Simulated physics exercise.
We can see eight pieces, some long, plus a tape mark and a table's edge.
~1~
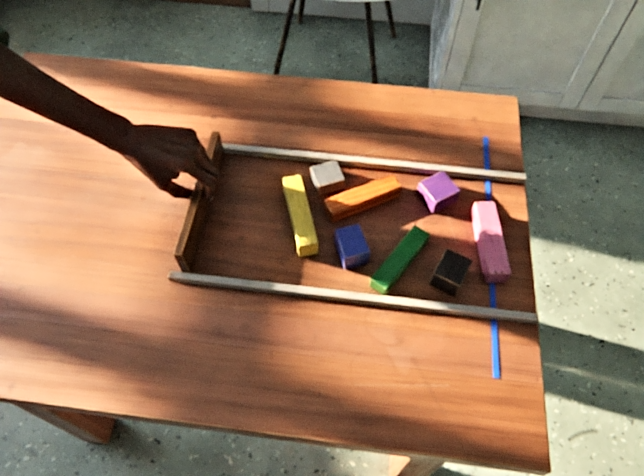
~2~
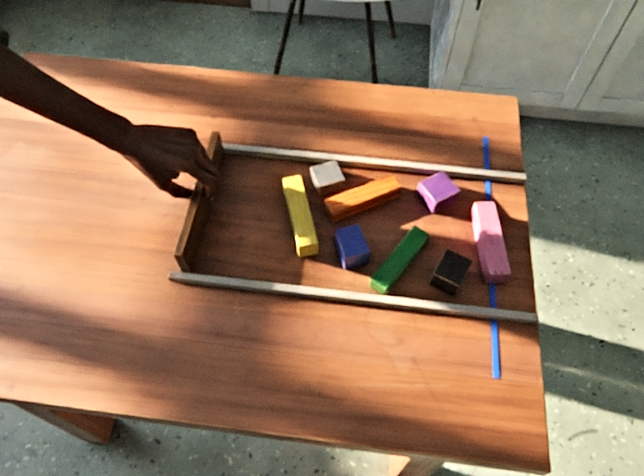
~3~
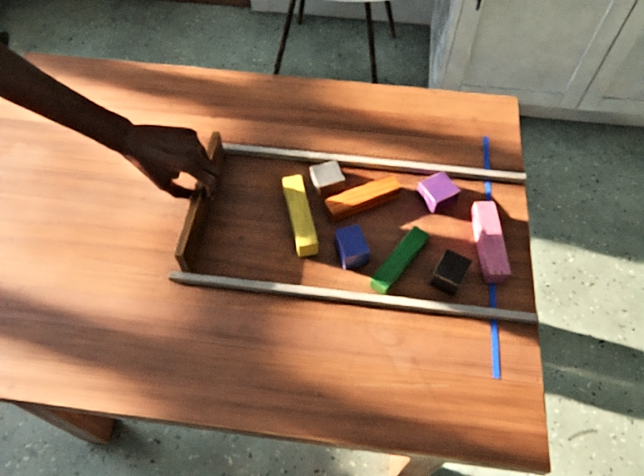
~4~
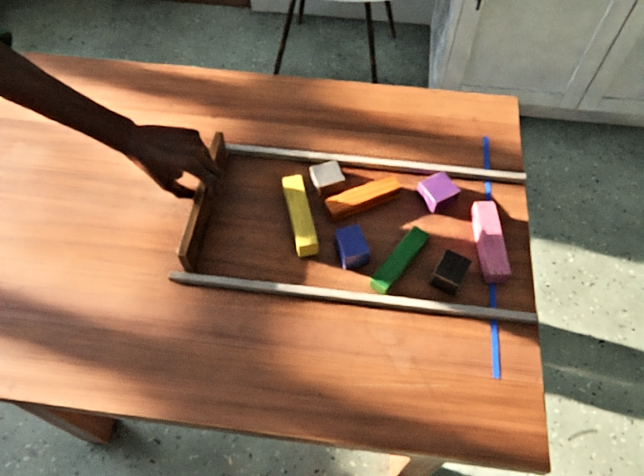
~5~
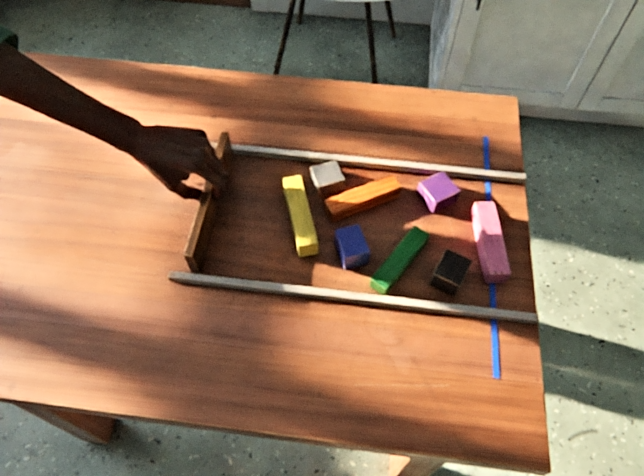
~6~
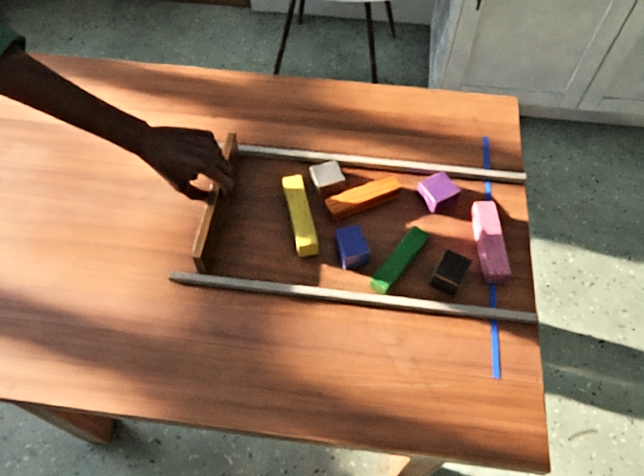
A hand slid a wooden board slightly to the right between two rails on a table, while the eight colored blocks lying ahead of it, near a strip of blue tape, stayed still.
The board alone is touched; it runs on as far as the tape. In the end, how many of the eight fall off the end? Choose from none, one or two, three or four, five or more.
Final count: Three or four.
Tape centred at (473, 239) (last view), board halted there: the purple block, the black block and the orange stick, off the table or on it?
This time the purple block drops; after it, the black block drops; finally, the orange stick does not drop.
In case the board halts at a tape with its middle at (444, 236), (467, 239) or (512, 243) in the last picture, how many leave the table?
Those tries give 1, 3 and 6.
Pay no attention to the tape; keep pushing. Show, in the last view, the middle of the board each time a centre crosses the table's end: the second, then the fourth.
First around (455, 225), then around (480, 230).
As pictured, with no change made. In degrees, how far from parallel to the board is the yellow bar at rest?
I'd estimate about 0 degrees.
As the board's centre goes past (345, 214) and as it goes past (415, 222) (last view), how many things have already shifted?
Counts: 5 and 8.
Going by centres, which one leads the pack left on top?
The orange stick finishes closest.
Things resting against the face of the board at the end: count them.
That would be 2 of them.
Soon after, none off yet; pink bar at rest near (490, 241); black block at rest near (451, 273); purple block at rest near (438, 192).
At rest, the number that fall off is three or four; fallen, green stick, purple block, black block and pink bar.
